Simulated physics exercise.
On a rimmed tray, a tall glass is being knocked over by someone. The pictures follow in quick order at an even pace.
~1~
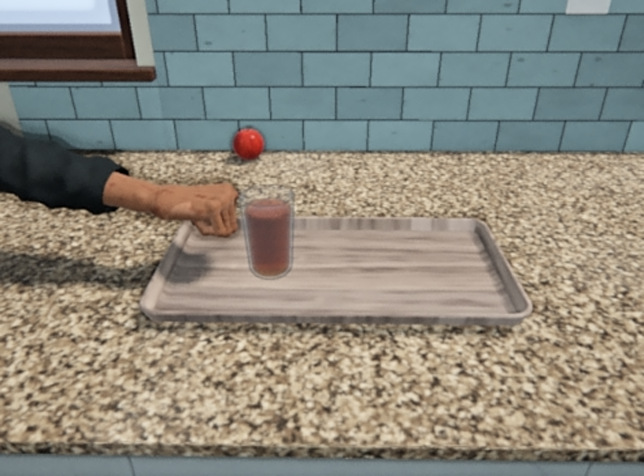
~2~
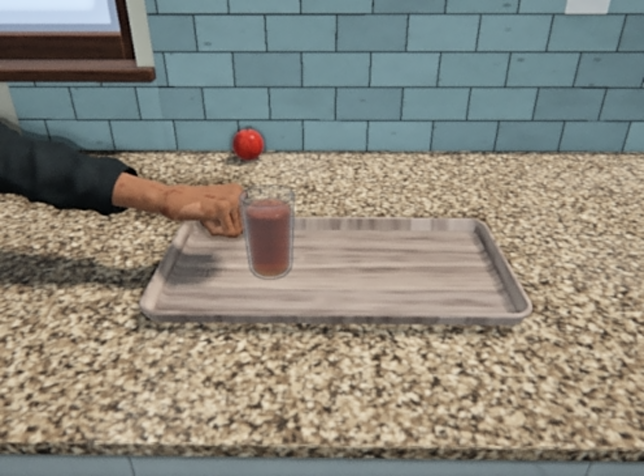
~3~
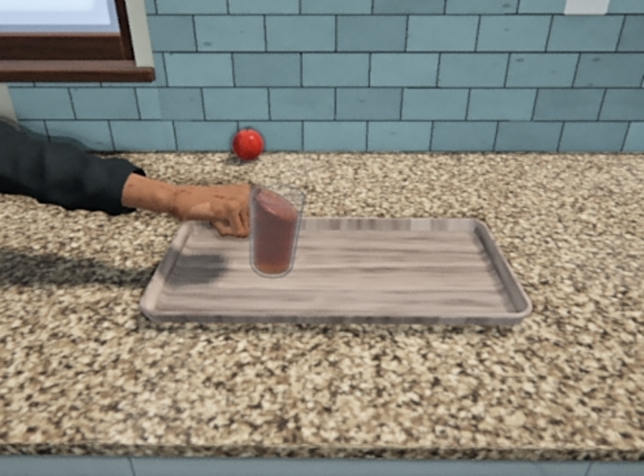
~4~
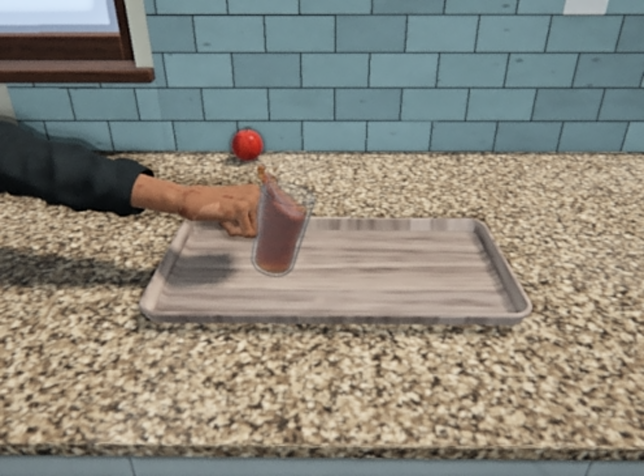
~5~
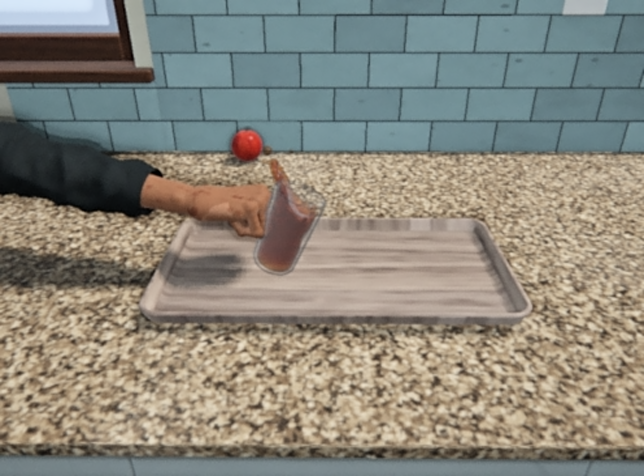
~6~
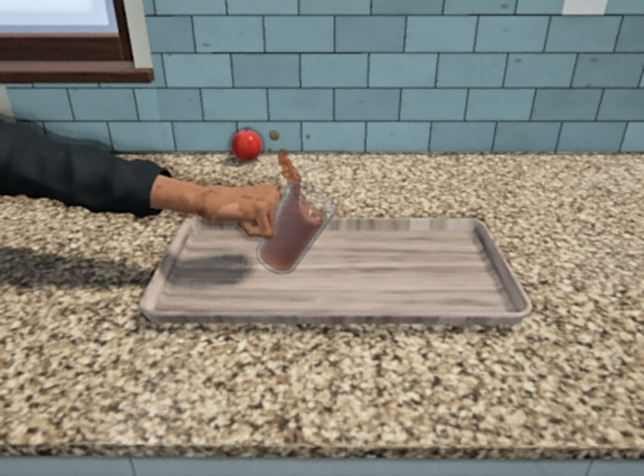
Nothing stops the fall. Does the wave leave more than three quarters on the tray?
Honestly, more than a quarter flows off the tray.
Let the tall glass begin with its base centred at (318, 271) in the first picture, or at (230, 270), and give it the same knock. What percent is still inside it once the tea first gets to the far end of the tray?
Close to 65 in a hundred, and close to 40 in a hundred.
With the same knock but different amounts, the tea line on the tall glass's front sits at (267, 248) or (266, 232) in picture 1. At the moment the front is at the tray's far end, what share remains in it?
45 % and 60 %.
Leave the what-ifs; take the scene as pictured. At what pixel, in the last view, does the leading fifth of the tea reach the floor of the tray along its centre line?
Impact centre, mid-line: Approx. (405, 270).
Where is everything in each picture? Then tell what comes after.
In the first frame, tilt 0°; right rim (293, 197); surface from (244, 205) to (291, 205); the tray's far rim is at (505, 261); the tray is clear ahead.
In the second frame, tilt 0°; right rim (293, 197); surface from (245, 205) to (291, 205).
In the third frame, tilt 7°; right rim (303, 198); surface from (254, 191) to (295, 207); 1 per cent is over the edge.
In the fourth frame, tilt 14°; right rim (314, 201); surface from (265, 186) to (308, 208); 3 per cent is over the edge.
In the fifth frame, tilt 22°; right rim (325, 204); surface from (270, 204) to (319, 208); 5 per cent is over the edge.
In the sixth frame, tilt 29°; right rim (335, 209); surface from (272, 221) to (328, 211); 6 per cent is over the edge.
A moment on, the tall glass lies on its side and 85 per cent is in the glass, 4 on the tray and 11 above or beyond its rim.
Next, the tall glass lies on its side and 44 per cent is in the glass, 29 on the tray and 27 above or beyond its rim.
Then the tall glass lies on its side and 24 per cent is in the glass, 49 on the tray and 27 above or beyond its rim.
Later the tall glass lies on its side and 12 per cent is in the glass, 55 on the tray and 33 above or beyond its rim.
At rest 67 per cent is held by tray and glass, 33 is off the tray.
